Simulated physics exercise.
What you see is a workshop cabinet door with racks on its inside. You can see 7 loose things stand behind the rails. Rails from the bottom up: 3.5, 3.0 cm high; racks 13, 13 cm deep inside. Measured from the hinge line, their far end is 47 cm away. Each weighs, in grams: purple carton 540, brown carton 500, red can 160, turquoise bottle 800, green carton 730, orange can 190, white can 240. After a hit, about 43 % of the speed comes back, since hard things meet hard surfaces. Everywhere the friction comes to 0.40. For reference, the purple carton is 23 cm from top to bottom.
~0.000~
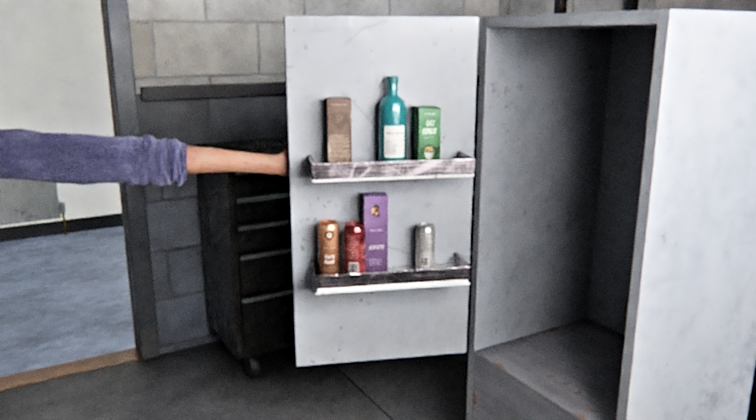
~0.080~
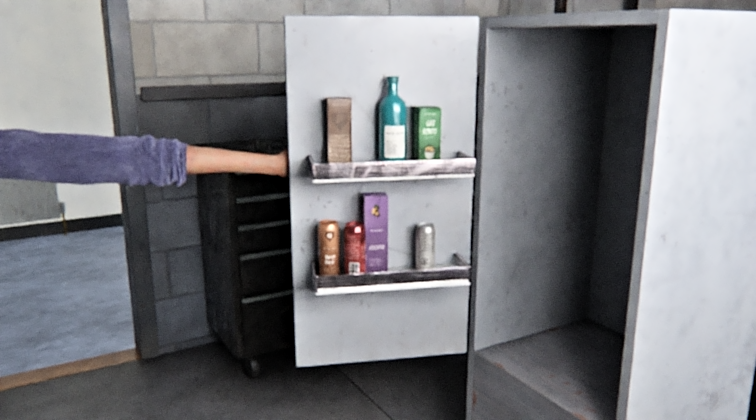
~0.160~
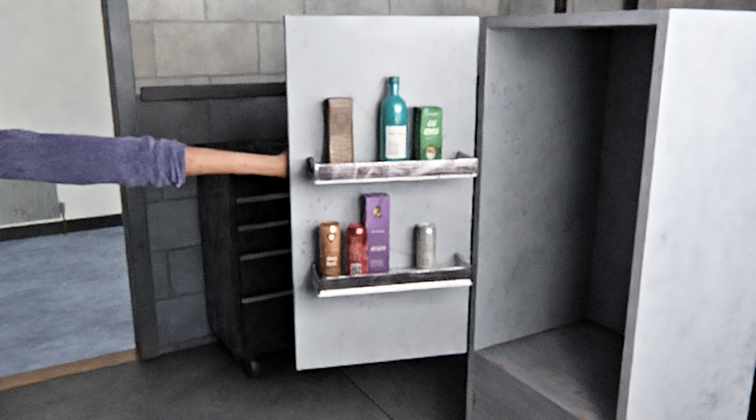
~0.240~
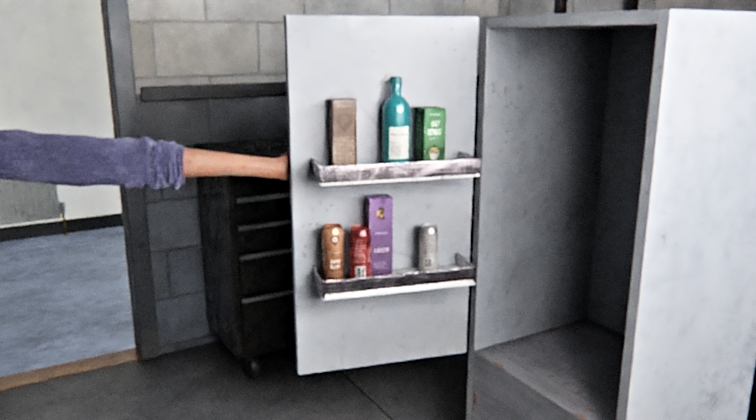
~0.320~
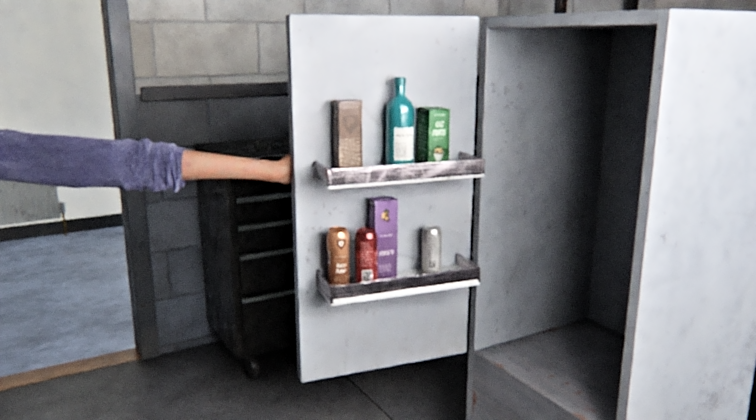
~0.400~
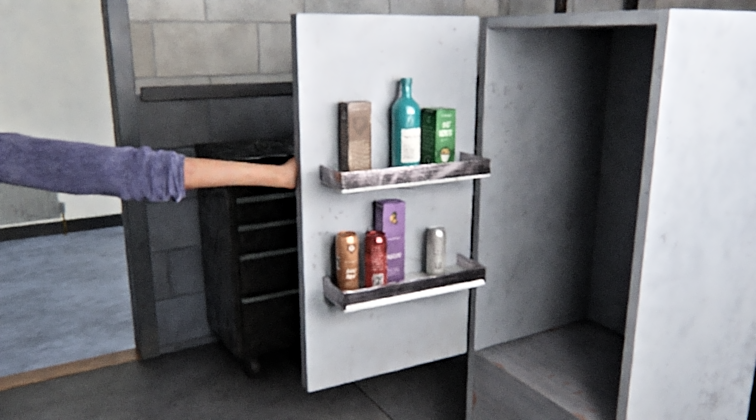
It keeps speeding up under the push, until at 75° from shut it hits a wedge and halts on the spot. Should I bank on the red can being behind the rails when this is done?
No, it won't be there.
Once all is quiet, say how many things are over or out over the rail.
So, 4 in all.
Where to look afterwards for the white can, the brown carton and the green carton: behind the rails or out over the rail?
White can: Stays in bounds; brown carton: Goes out of bounds; green carton: Stays in bounds.
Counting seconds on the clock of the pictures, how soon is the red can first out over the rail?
Answer: Near 0.8 s.
Around 1.00 s, door at 75°; purple carton, brown carton, red can and orange can now out over the rail; turquoise bottle at 6° to upright.
Around 1.40 s, door at 75°; turquoise bottle at 4° to upright.
Finally (2.5 s), out over the rail, purple carton, brown carton, red can and orange can; the other 3 still in place (within 5 cm).
